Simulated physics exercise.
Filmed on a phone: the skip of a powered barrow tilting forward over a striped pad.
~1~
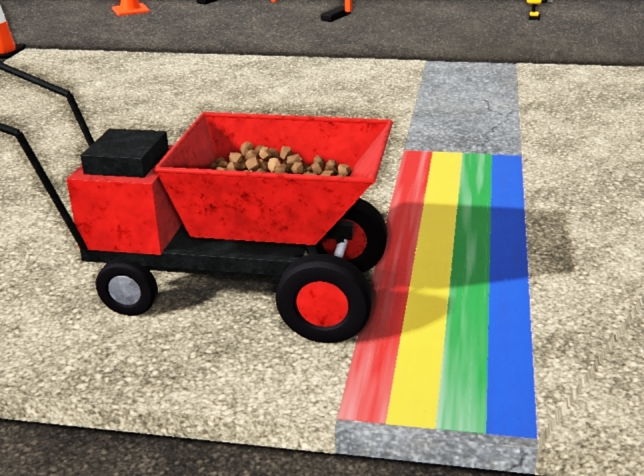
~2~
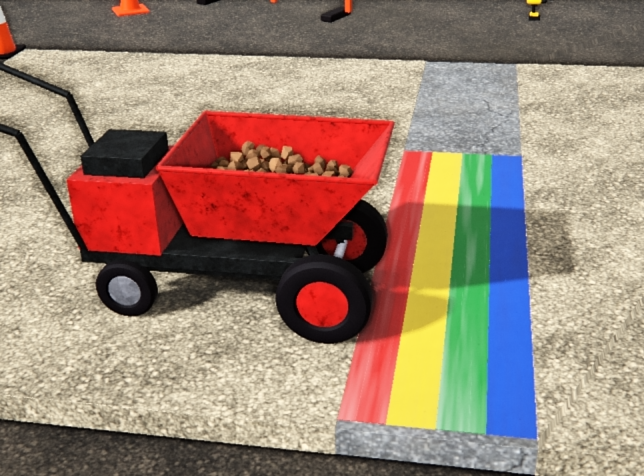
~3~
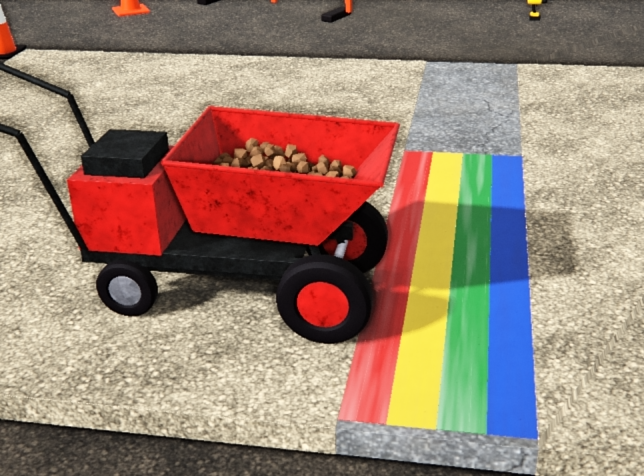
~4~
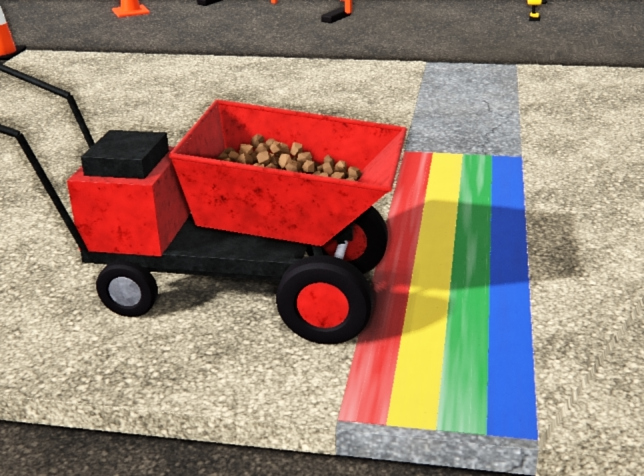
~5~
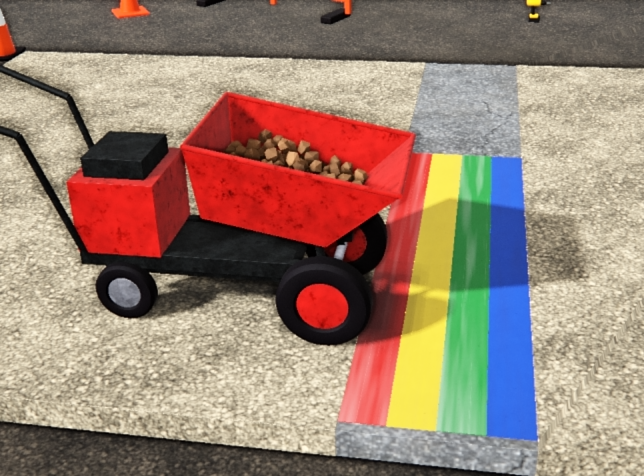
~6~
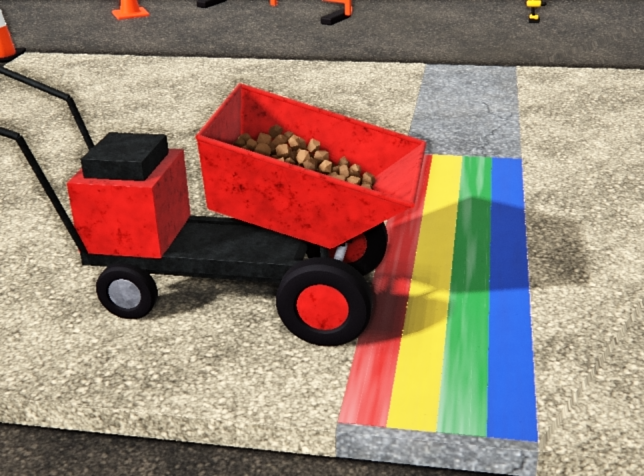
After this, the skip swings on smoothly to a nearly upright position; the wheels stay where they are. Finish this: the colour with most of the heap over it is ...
... Blue.
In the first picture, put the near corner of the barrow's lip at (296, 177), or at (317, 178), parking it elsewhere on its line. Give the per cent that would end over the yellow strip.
Near 30 and 10 percent respectively.
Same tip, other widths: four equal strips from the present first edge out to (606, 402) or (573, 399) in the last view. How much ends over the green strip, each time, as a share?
40 % and 30 %.
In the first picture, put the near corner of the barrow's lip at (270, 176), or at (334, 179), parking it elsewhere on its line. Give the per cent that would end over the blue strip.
In order: 20 % and 30 %.
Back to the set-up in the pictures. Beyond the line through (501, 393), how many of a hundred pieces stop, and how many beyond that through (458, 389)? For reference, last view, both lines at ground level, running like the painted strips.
Roughly 70 and 90 %.
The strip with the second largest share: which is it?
The strip in green.
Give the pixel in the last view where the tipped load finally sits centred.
Near (527, 314).
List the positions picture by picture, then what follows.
Lip of the skip at (373, 181), level; top of the load at (260, 175), clay clods; red strip at (372, 373); yellow strip at (417, 377); green strip at (464, 382); blue strip at (511, 386), in the first picture.
Lip of the skip at (375, 182), level; top of the load at (261, 175), in the second picture.
Lip of the skip at (380, 185), tipped barely; top of the load at (252, 174), in the third picture.
Lip of the skip at (389, 190), tipped a little; top of the load at (258, 170), in the fourth picture.
Lip of the skip at (399, 196), tipped a little; top of the load at (252, 158), in the fifth picture.
Lip of the skip at (412, 205), tipped clearly; top of the load at (262, 152); red strip at (372, 377); yellow strip at (418, 381); green strip at (464, 385); blue strip at (511, 389), in the sixth picture.
Soon, skip tipped steeply; all in the skip.
A while on, skip tipped right over; most in the skip; a stray few over the green strip; a small part over the blue strip.
Towards the end, skip tipped right over; about a quarter in the skip; a small part over the green strip; about a third over the blue strip; about a third off the paint.
Finally, skip tipped right over; a small part in the skip; none over the red strip; none over the yellow strip; a small part over the green strip; about a third over the blue strip; about a third off the paint.
